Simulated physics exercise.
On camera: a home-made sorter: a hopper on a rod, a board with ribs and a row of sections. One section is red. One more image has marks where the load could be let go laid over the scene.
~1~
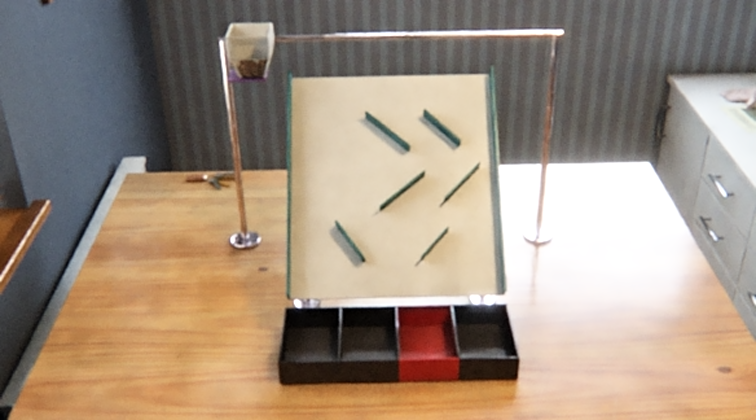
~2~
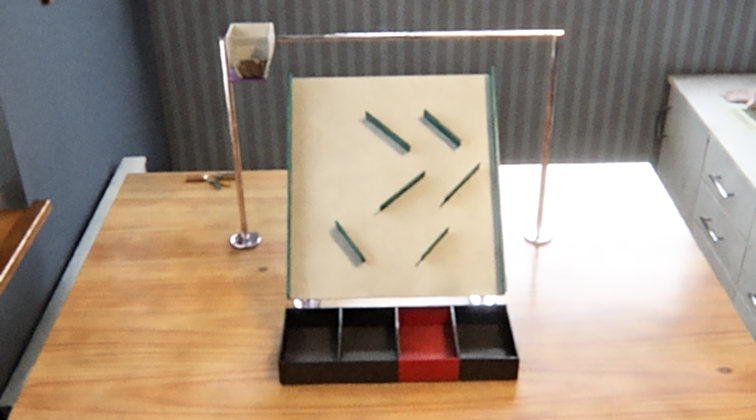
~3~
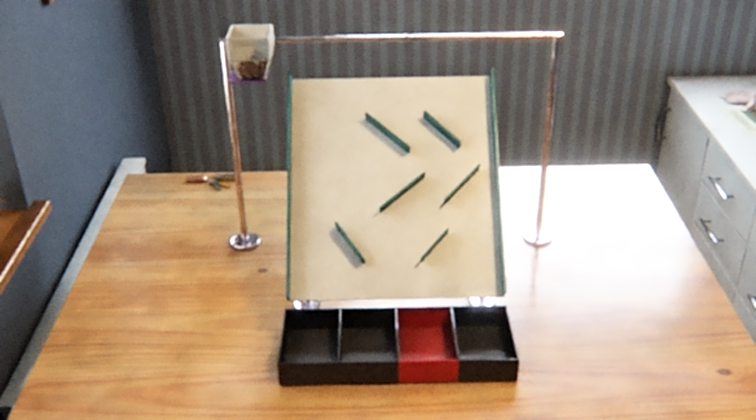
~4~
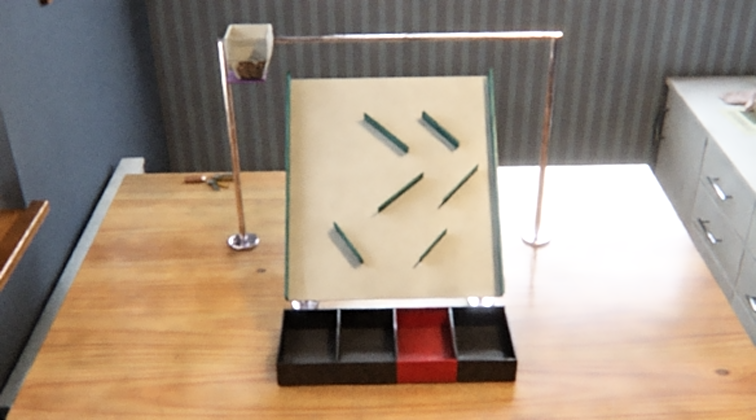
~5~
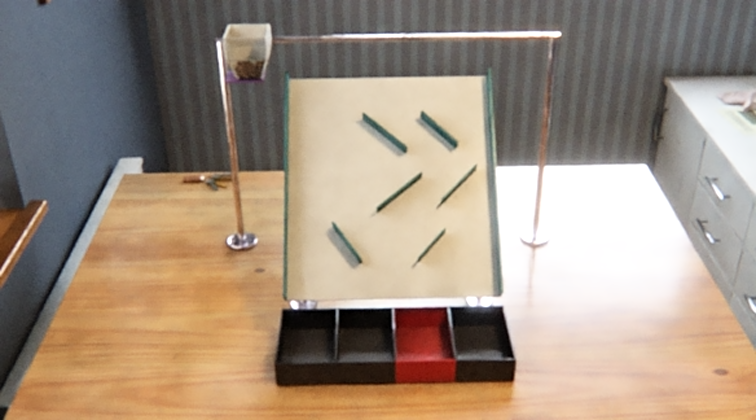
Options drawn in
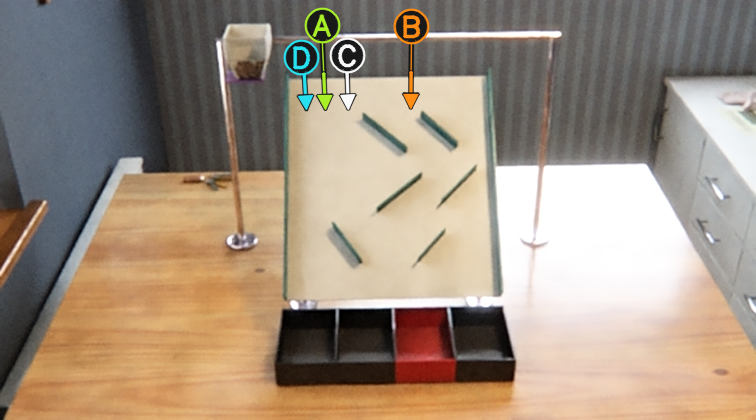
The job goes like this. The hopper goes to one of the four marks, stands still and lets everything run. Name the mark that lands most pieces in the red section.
The answer is mark C.
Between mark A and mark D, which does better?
A it is.
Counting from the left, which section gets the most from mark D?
The first.
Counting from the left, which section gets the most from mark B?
The second from the left.
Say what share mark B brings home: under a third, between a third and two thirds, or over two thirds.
It is under a third.
On the marked copy, mark A meets the board at (325, 104); mark B meets the board at (410, 103); mark C meets the board at (348, 104); mark D meets the board at (306, 104).
For mark A, about a quarter in the red section, most in other sections.
For mark B, a small part in the red section, most in other sections.
For mark C, about half in the red section, about half in other sections.
For mark D, a stray few in the red section, nearly all in other sections, a small part outside the box.
